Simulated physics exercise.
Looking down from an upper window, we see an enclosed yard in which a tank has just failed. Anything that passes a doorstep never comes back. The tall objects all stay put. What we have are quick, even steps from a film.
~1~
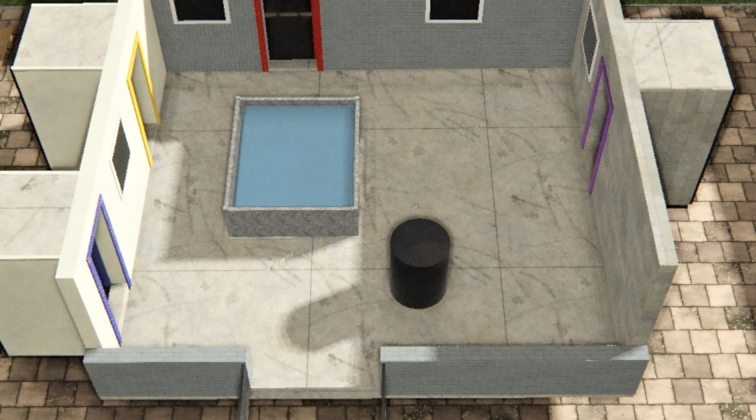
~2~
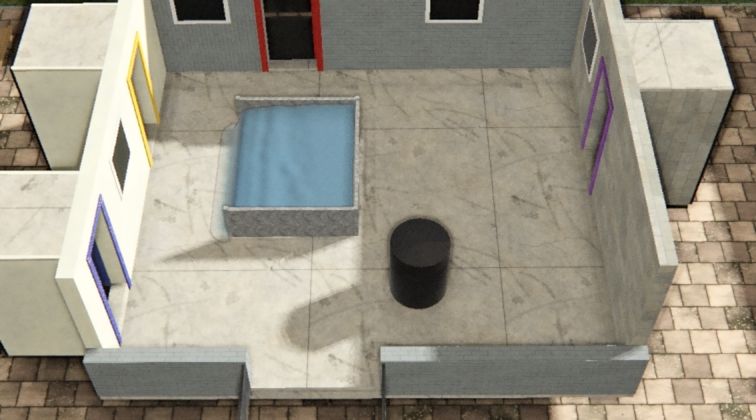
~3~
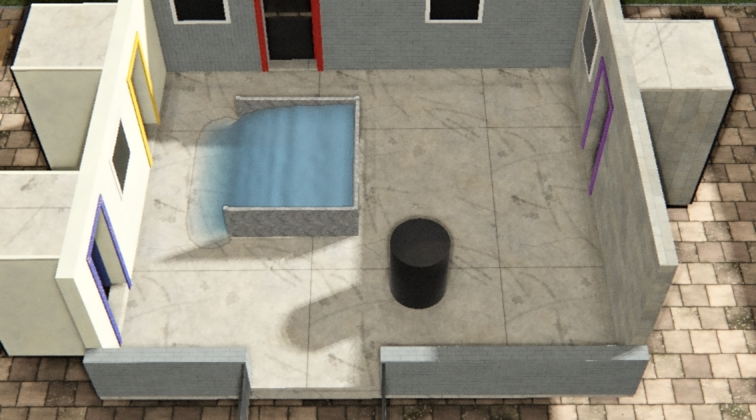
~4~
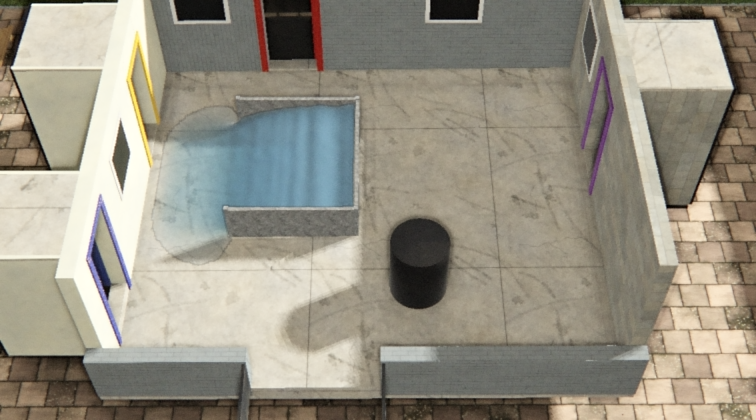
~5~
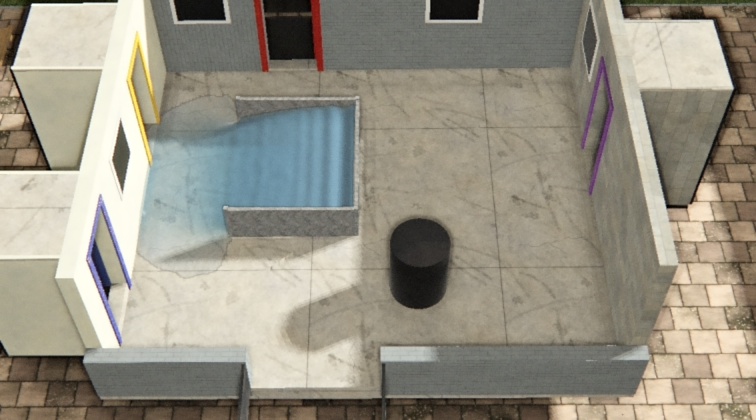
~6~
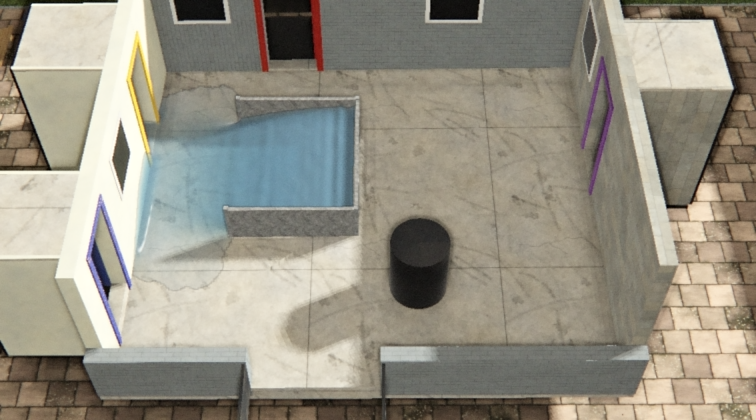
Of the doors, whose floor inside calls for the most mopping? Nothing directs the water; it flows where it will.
The floor behind the yellow door.
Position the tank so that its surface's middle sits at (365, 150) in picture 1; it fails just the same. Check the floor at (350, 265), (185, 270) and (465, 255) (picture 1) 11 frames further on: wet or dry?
Log, spots in order: Unwetted / taken by the flood / unwetted.
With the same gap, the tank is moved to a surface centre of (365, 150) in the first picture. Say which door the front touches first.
The yellow one is first.
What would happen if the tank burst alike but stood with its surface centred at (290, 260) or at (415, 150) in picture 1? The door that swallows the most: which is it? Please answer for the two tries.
Tries in order: The blue-painted one, the yellow one.
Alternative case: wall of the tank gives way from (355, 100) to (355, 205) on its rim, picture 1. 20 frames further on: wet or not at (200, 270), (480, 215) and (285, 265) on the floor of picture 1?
The first spot is left untouched, the second is soaked through and the third is left untouched.
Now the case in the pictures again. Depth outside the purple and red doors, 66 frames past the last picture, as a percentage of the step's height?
The first comes to about 100 percent, the second to about 60 percent.
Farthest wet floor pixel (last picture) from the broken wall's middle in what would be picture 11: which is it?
I would point to (119, 353).
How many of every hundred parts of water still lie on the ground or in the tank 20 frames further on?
I reckon around 80 in a hundred.
A moment on, water covers 15 % of the floor; blue door wet at the sill, nothing in, yellow door a lot in, purple door not reached, red door not reached.
Next, water covers 25 % of the floor; blue door wet at the sill, nothing in, yellow door a lot in, purple door not reached, red door not reached.
Then, water covers 40 % of the floor; blue door wet at the sill, nothing in, yellow door a lot in, purple door not reached, red door wet at the sill, nothing in.
Later, water covers 80 % of the floor; blue door a trickle in, yellow door a lot in, purple door not reached, red door a trickle in.
In the end, water covers 100 % of the floor; blue door a trickle in, yellow door a lot in, purple door a trickle in, red door a trickle in; the yellow door has let in the most.
